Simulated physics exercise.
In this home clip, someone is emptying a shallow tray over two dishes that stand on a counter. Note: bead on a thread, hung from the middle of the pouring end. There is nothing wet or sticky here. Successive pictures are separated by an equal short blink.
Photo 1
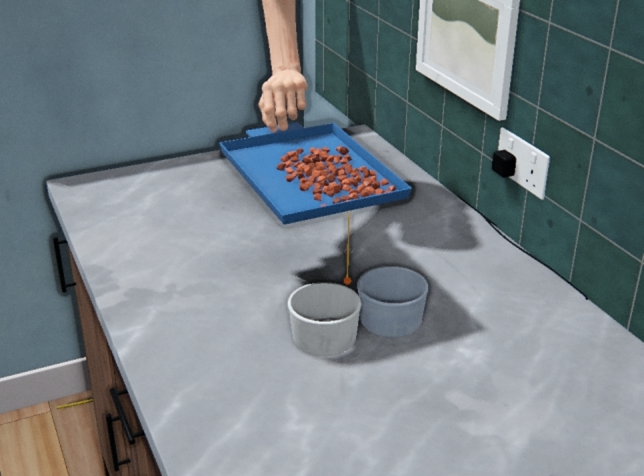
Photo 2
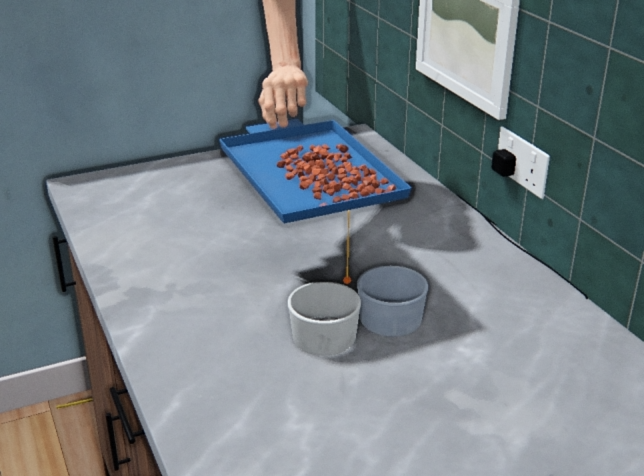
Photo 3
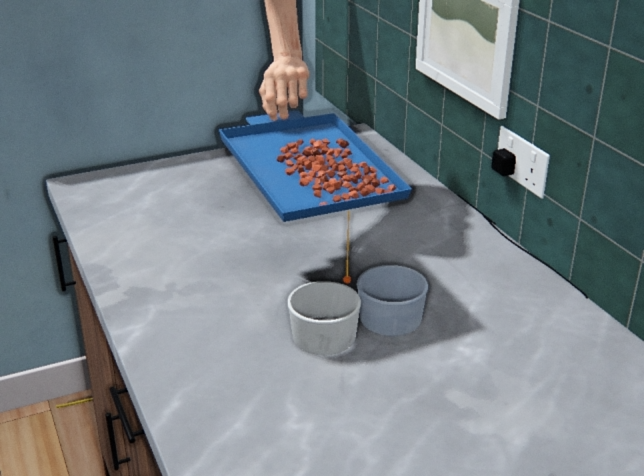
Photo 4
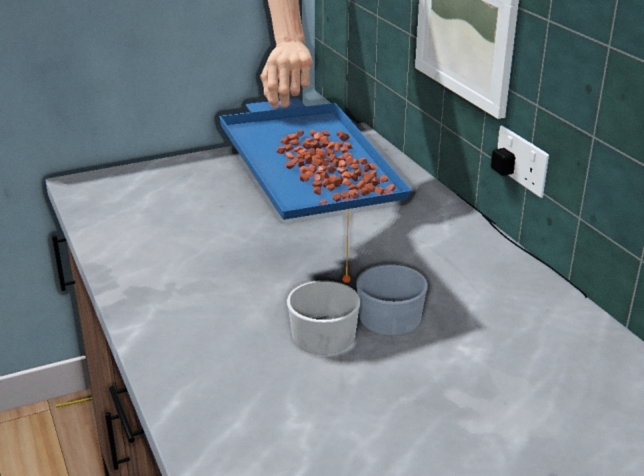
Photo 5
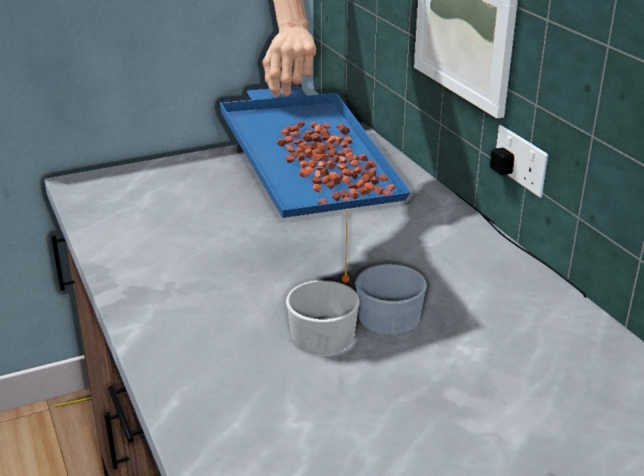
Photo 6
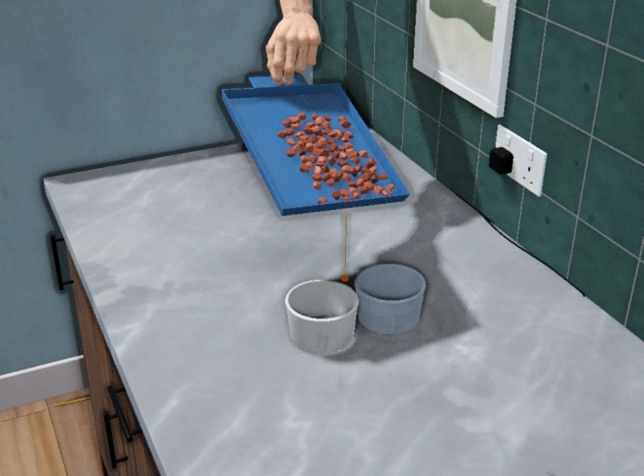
A hand gripping the far end of a blue tray gradually tilts it toward its near right corner, while the reddish-brown pieces on it shift only slightly. Below hang a thread and small orange bead, behind a pale grey dish at left and a bluer one at right. The marbled grey counter, beside green tiles and a black plug, is seen from above in a nearly still view.
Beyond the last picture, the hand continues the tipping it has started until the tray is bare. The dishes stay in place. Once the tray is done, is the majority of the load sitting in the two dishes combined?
Yes, the majority is there.
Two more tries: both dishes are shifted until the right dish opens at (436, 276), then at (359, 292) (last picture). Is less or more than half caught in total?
In the first position a majority, in the second a minority.
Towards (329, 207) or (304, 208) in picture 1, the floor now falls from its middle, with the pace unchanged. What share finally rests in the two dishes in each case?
The first try would leave around 50 per cent there, the second around 50 per cent.
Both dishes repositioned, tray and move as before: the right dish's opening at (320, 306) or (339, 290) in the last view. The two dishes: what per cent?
0 and 10 in a hundred.
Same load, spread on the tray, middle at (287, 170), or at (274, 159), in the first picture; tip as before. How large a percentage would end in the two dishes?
It would be about 60 per cent for the first and about 50 per cent for the second.
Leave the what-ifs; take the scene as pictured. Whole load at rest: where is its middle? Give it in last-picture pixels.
About (395, 312).
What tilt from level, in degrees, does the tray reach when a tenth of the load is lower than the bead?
The tilt then is about 85°.
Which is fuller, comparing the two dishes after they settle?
Answer: The one at right.
Soon after the last picture, tray tipped steeply; all on the tray.
A little later, tray tipped right over; about a third on the tray; about a third in the right dish; a small part outside both; a small part in the air.
Later still, tray tipped past a quarter turn; a stray few in the left dish; most in the right dish; about a quarter outside both.
At rest, tray tipped past a quarter turn; a stray few in the left dish; most in the right dish; about a quarter outside both.
